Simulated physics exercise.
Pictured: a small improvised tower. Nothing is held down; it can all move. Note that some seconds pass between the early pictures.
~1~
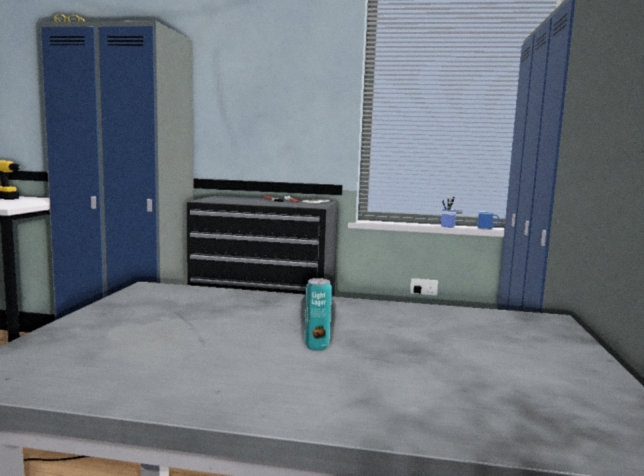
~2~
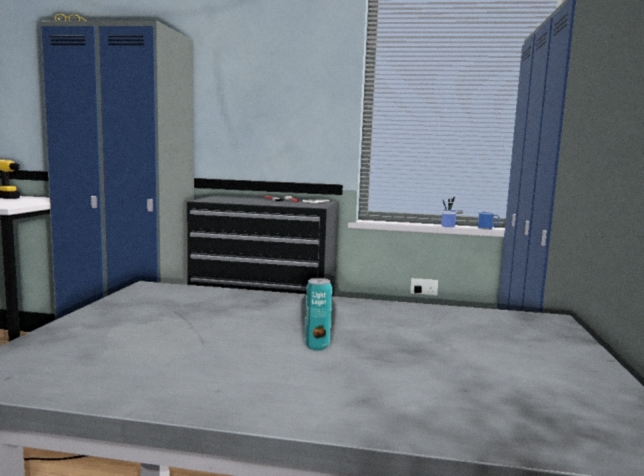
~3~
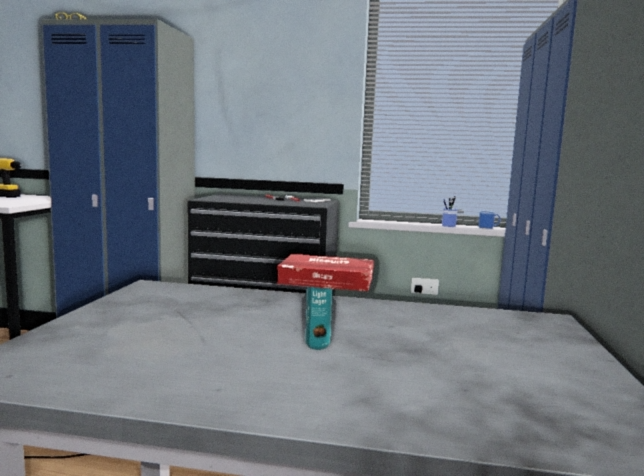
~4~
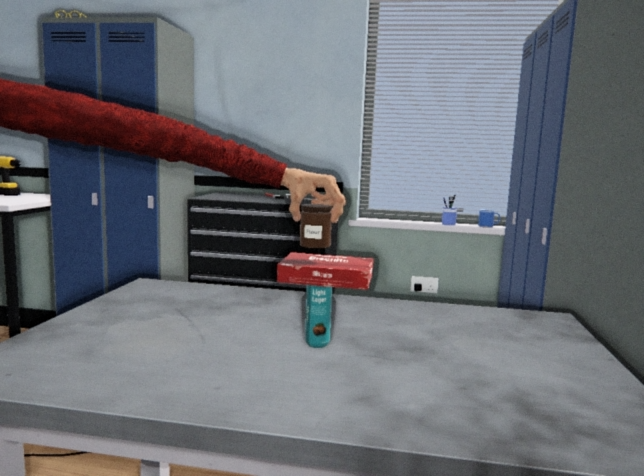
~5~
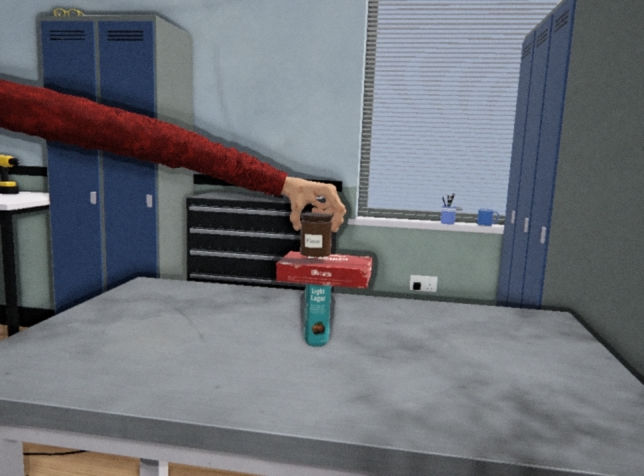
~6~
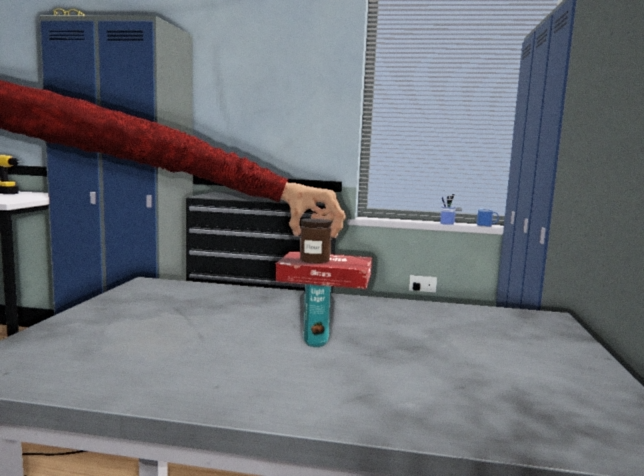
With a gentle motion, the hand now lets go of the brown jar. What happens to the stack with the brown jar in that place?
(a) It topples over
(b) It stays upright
It stays upright.
Then, 0.60 s after the last picture, nothing has stirred.
Then, 1.30 s after the last picture, brown jar resting near (315, 241).
At rest, all 3 in place. Seen from the same camera at the end, brown jar near (315, 241). The stack stays up.
